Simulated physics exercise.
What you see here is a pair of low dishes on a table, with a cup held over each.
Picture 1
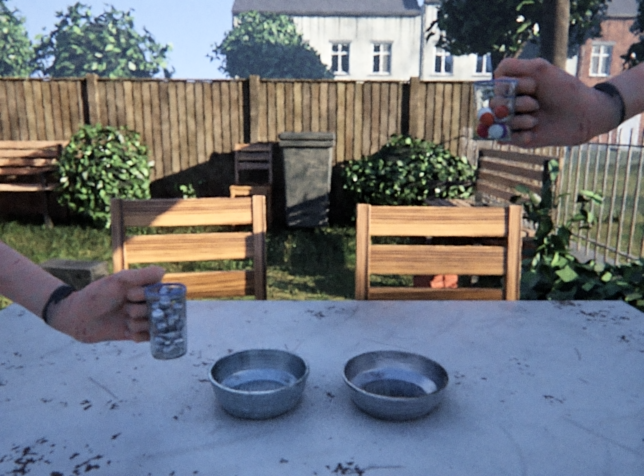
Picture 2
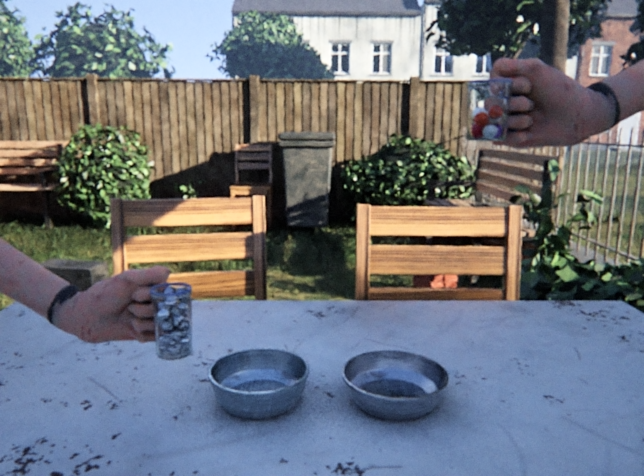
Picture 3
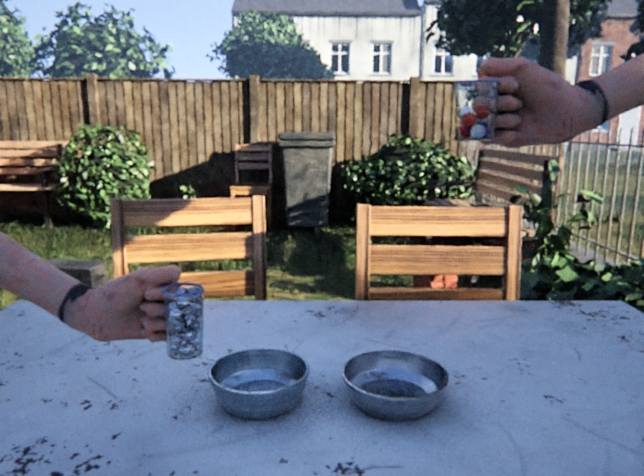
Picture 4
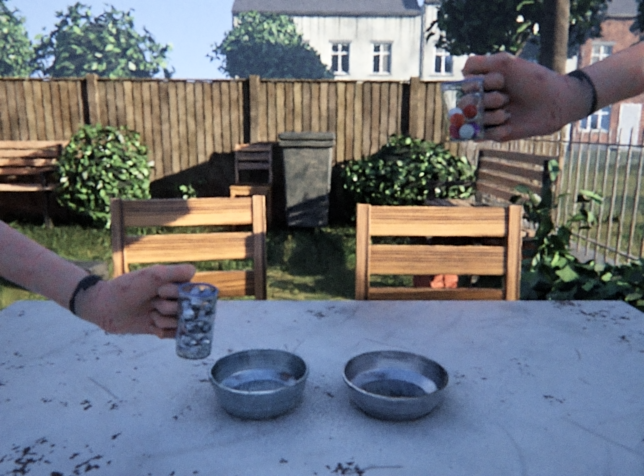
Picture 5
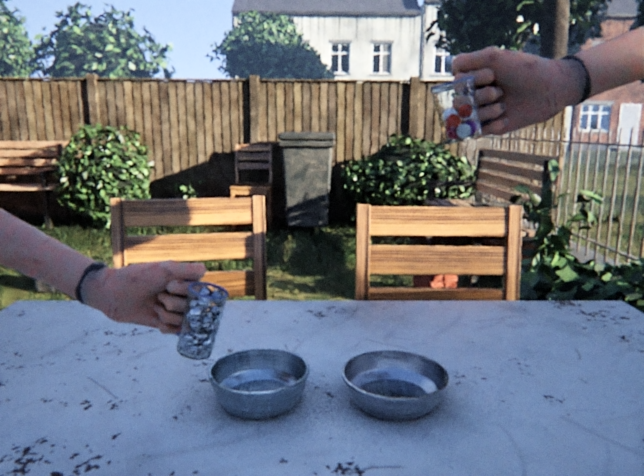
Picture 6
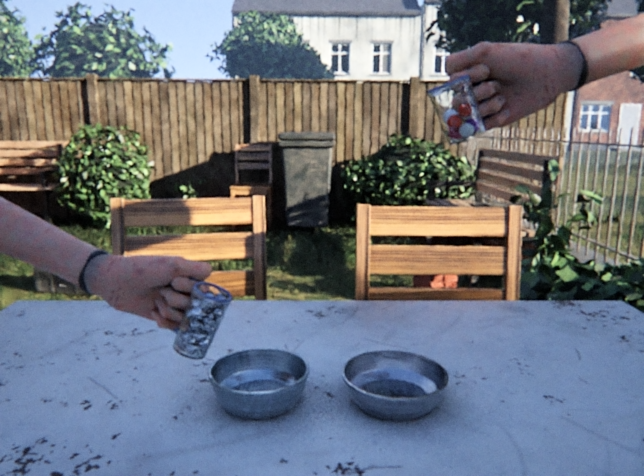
At an outdoor table, two hands move filled cups inward above empty dishes, then tilt them.
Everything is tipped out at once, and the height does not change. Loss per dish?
Left: It is likely to finish complete with every piece; right: It is likely to finish incomplete with pieces gone.
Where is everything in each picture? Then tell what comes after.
In the first frame, left dish near (254, 396), empty; left cup near (168, 321), holding steel balls, just above its dish; right dish near (403, 402), empty; right cup near (494, 111), holding glass marbles, high above its dish.
In the second frame, left cup near (173, 321), upright; right cup near (488, 111), upright.
In the third frame, left cup near (184, 321), upright; right cup near (476, 111), upright.
In the fourth frame, left cup near (196, 321), tipped 7°; right cup near (463, 111), tipped 7°.
In the fifth frame, left cup near (201, 321), tipped 15°; right cup near (458, 111), tipped 15°.
In the sixth frame, left dish near (254, 396); left cup near (201, 321), tipped 23°; right dish near (403, 402); right cup near (458, 111), tipped 23°.
Then, 0.57 s on from there, left, the whole lot still in the cup; right, the whole lot still in the cup.
Then, 1.07 s on from there, left, the bulk still in the cup, near a quarter in the dish, a little in the air; right, near half still in the cup, near half in the air.
Then, 1.49 s on from there, left, the whole lot in the dish; right, a little in the dish, a little outside the dish, near two thirds in the air.
In the end, left, the whole lot in the dish, none at all outside the dish; right, near half in the dish, near half outside the dish.
